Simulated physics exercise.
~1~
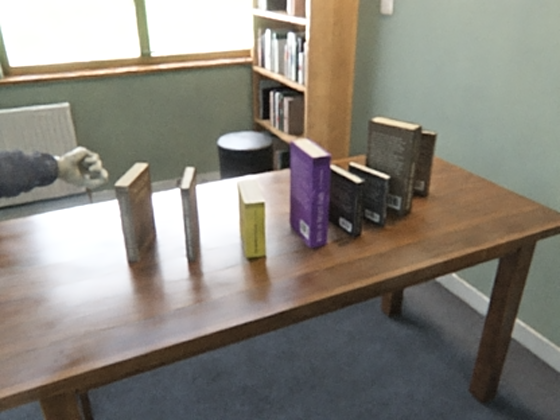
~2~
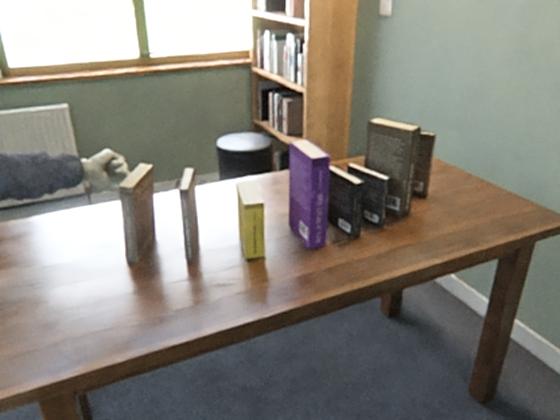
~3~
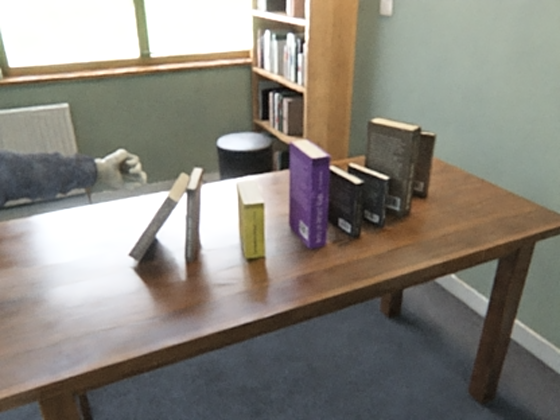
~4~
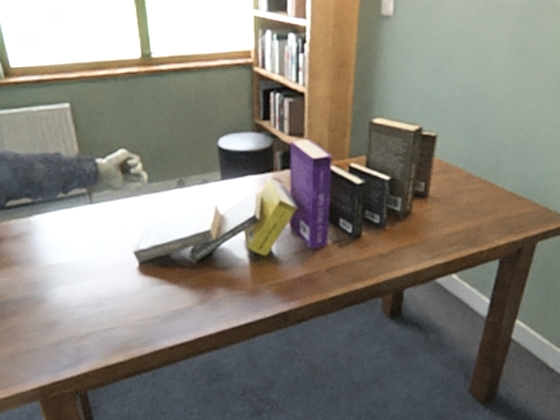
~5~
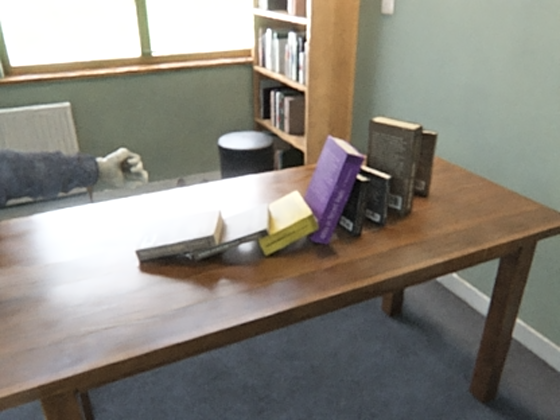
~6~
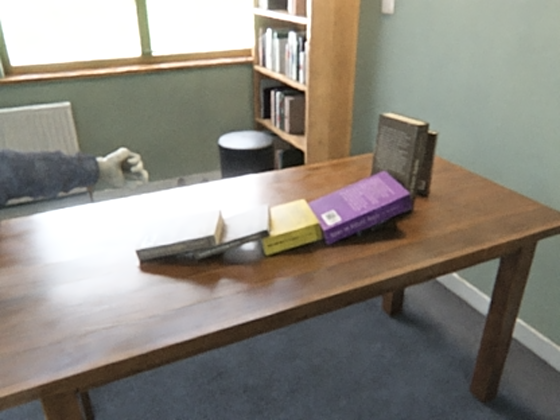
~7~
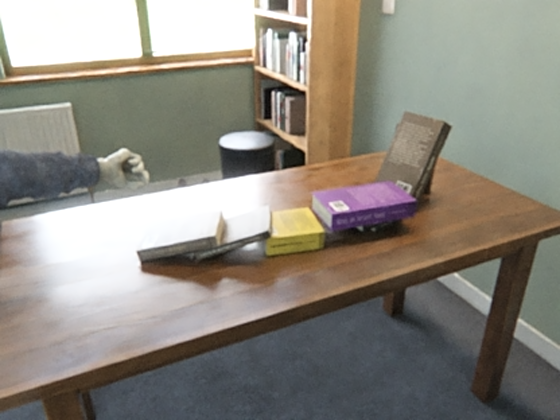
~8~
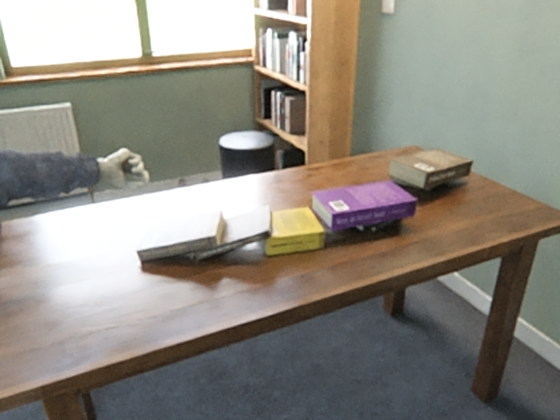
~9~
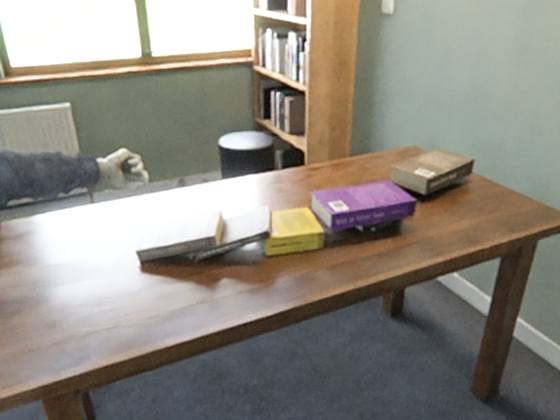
Row of upright books on a wooden table toppling one after another from left to right, all ending up fallen over.
